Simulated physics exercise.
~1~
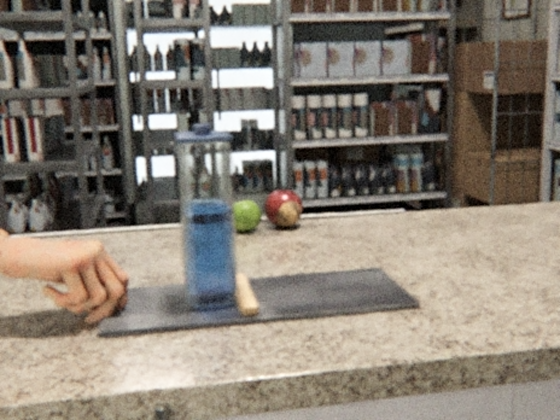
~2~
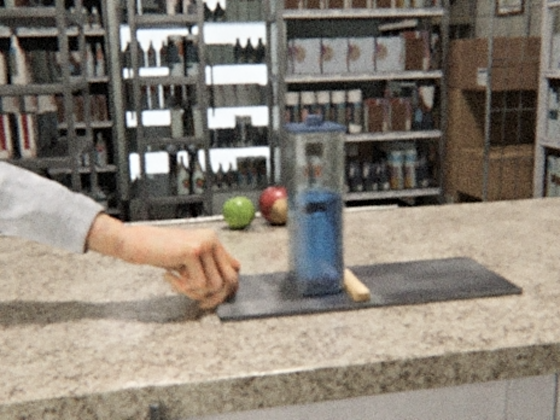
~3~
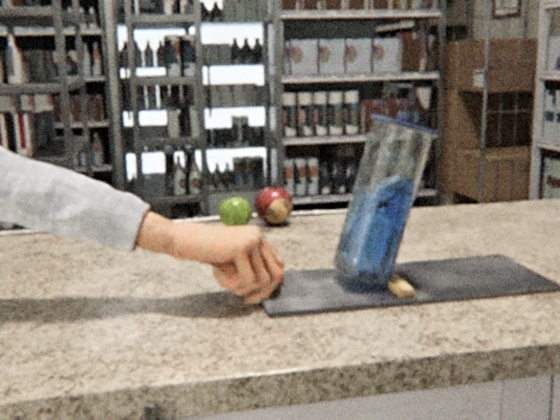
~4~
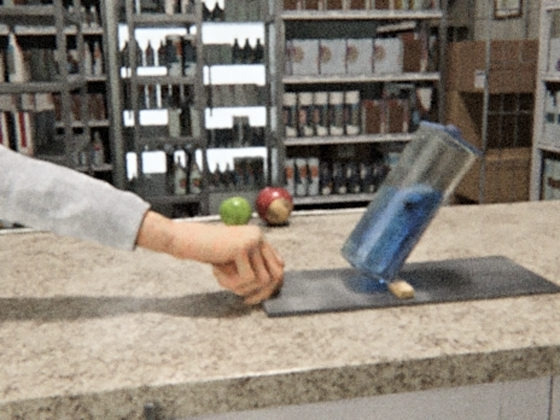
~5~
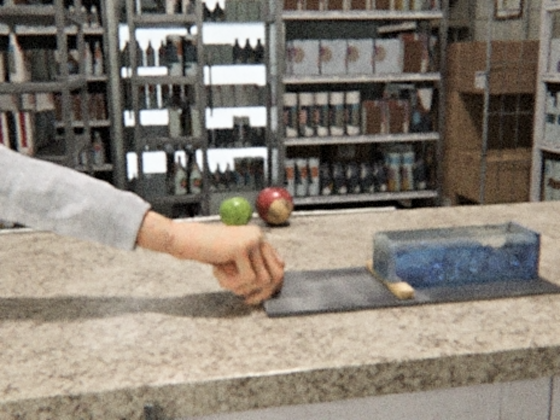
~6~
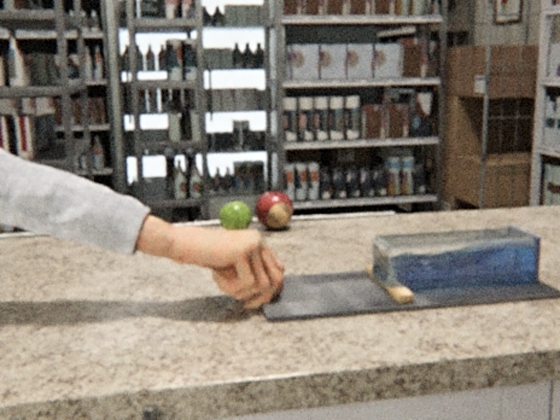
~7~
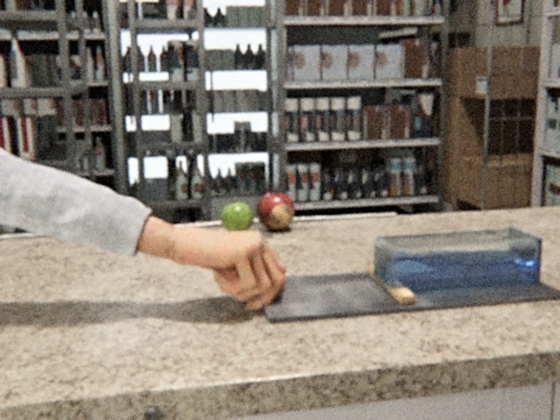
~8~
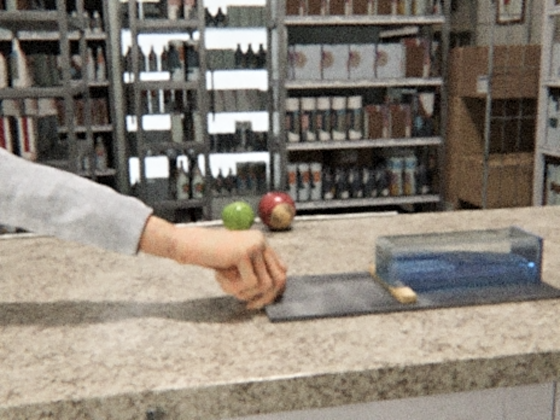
To begin with, a tall, clear capped flask of blue water stands on a dark board on a speckled counter, with a green and a red apple behind it and shelves beyond. A hand at the left pushes the board steadily to the right, carrying the flask and the pale strip at its foot. The board then stops, and the flask tips to the right over the strip. It leans further, its water slanting inside, and topples onto its side. Finally, it lies still, cap to the right, as the water settles and the hand stays by the board.
